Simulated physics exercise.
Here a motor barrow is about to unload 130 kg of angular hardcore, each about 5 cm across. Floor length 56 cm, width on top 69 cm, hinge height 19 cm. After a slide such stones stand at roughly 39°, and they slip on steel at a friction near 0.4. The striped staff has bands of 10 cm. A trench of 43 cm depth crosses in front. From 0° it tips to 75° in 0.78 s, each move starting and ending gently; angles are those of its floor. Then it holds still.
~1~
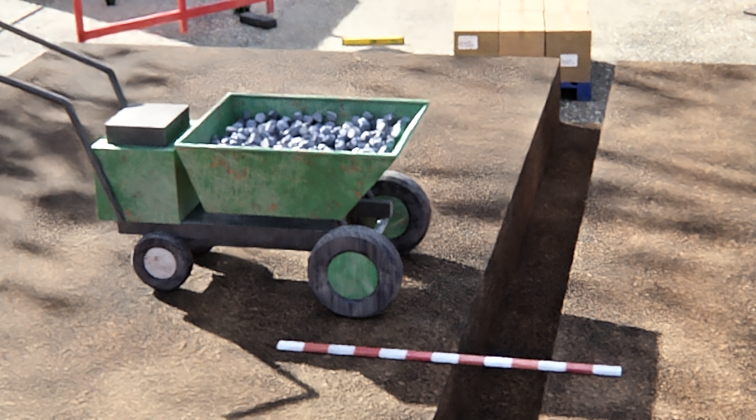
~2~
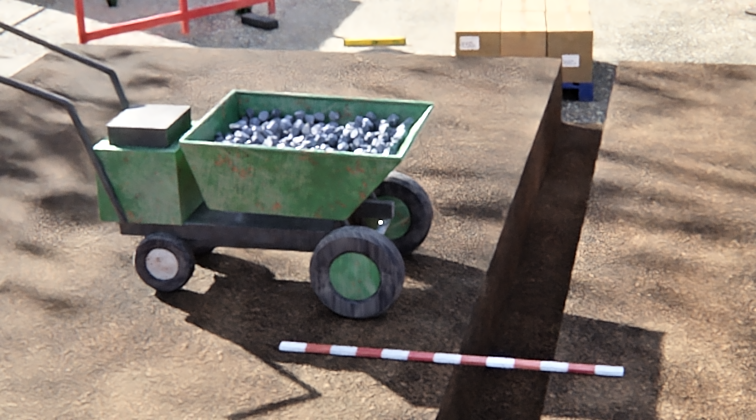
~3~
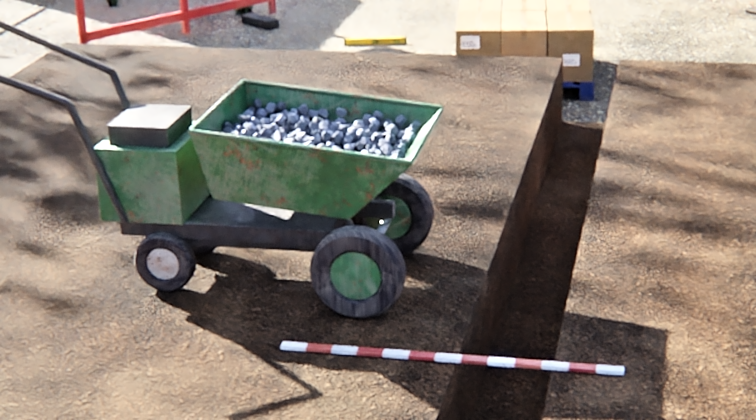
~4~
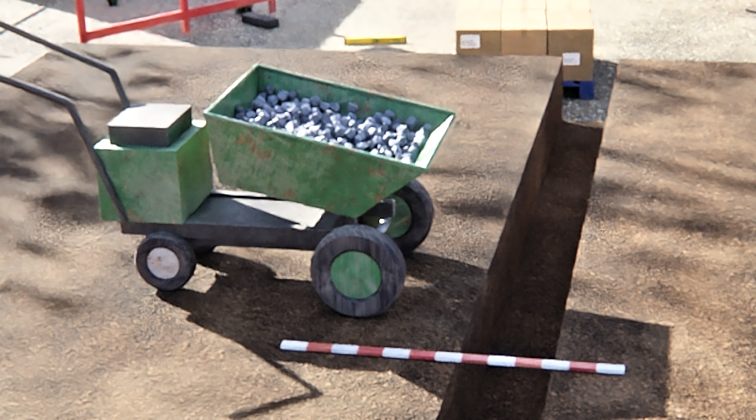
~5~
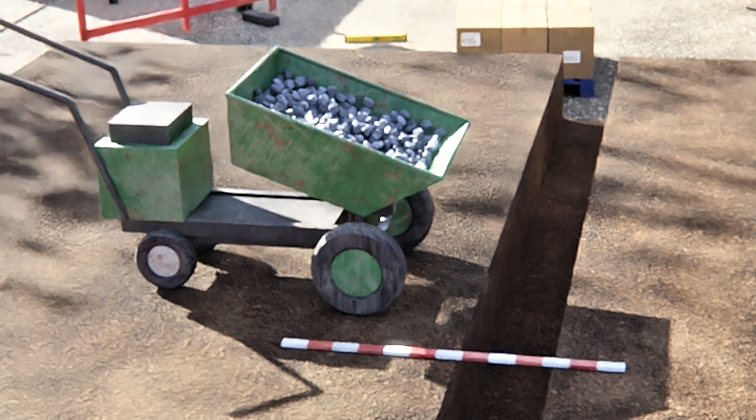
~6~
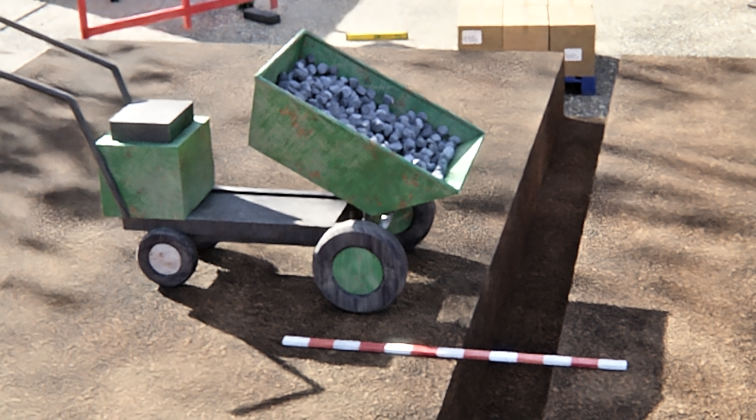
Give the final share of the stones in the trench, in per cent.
Roughly 79 per cent ends in the trench.
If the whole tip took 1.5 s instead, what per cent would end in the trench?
Then about 90 per cent.
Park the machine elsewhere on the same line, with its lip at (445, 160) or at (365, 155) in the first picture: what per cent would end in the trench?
First some 30, then 100 per cent.
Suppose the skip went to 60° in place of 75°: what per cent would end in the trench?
In that case some 35 per cent.
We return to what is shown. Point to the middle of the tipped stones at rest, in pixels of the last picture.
Around (544, 357).
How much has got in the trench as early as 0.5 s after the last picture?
About 25 per cent by then.
Then, 0.2 s after the last picture the floor is at 63°, 100 % in the skip; the foremost stones are at (484, 234).
Then, 0.5 s after the last picture the floor is at 75°, 71 % in the skip, 26 % in the trench, 3 % past the trench; the foremost stones are at (586, 299).
Then, 0.9 s after the last picture the floor is at 75°, 19 % in the skip, 59 % in the trench, 21 % past the trench; the foremost stones are at (730, 310).
Then, 2.9 s after the last picture the floor is at 75°, 0 % in the skip, 79 % in the trench, 21 % past the trench; the foremost stones are past the picture's edge.
